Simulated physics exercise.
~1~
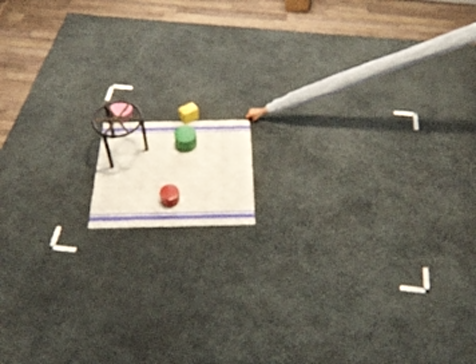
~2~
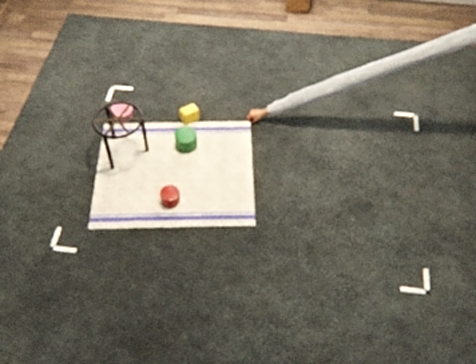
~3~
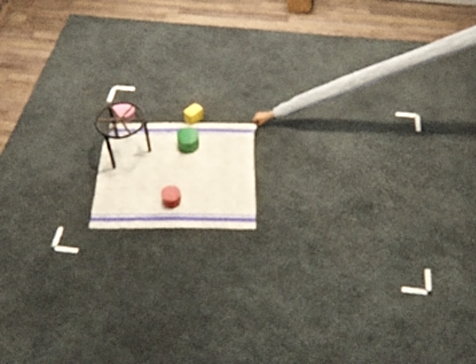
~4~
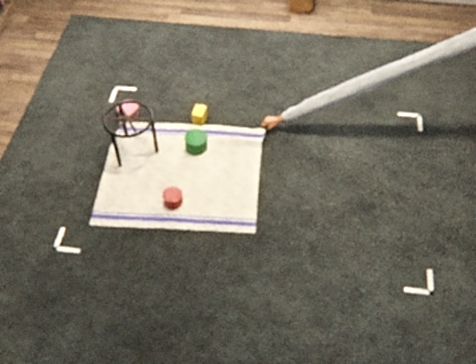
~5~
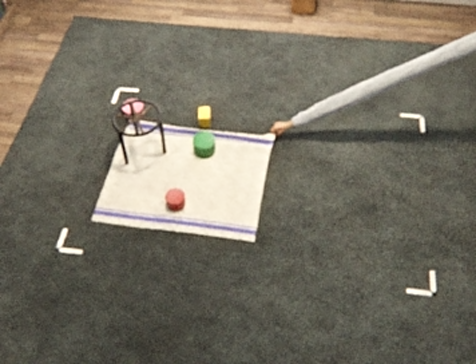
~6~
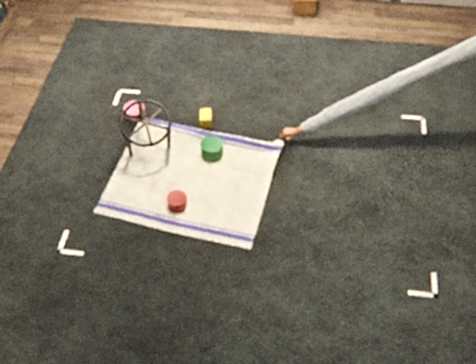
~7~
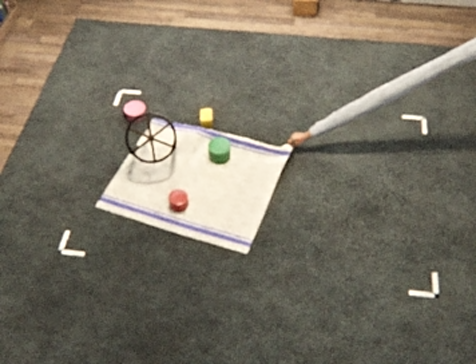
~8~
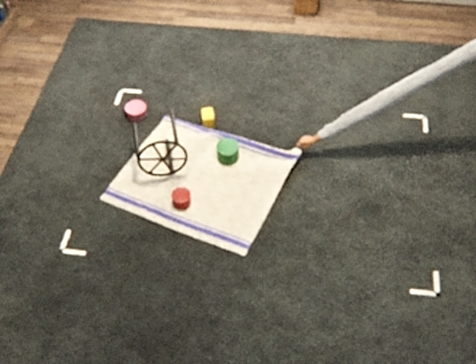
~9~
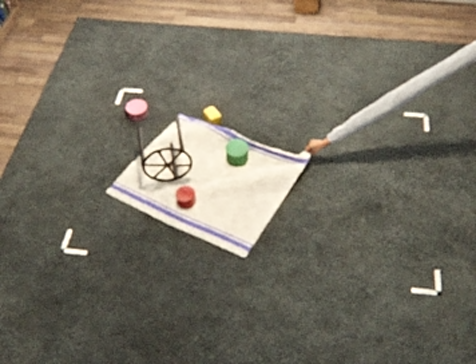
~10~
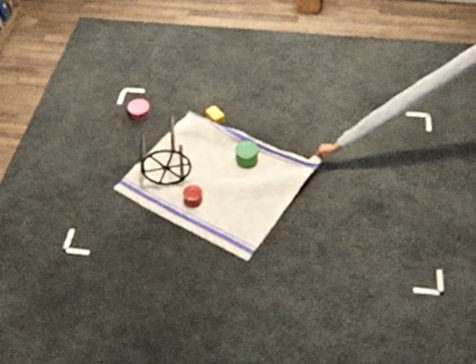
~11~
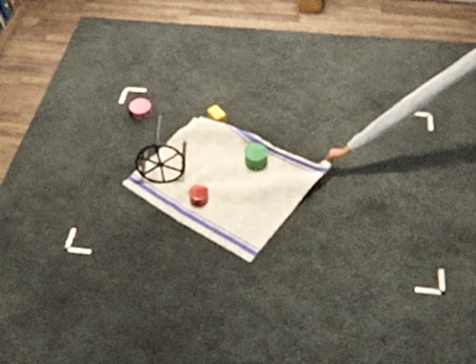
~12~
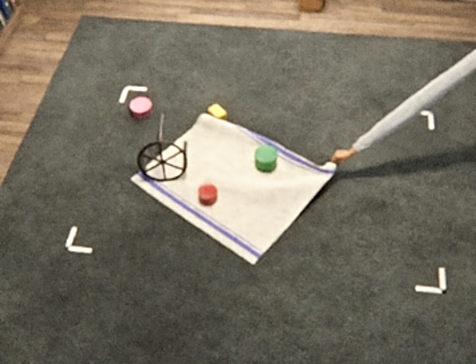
On a carpeted floor, a pole drags a rug rightward, and a black stool topples over.
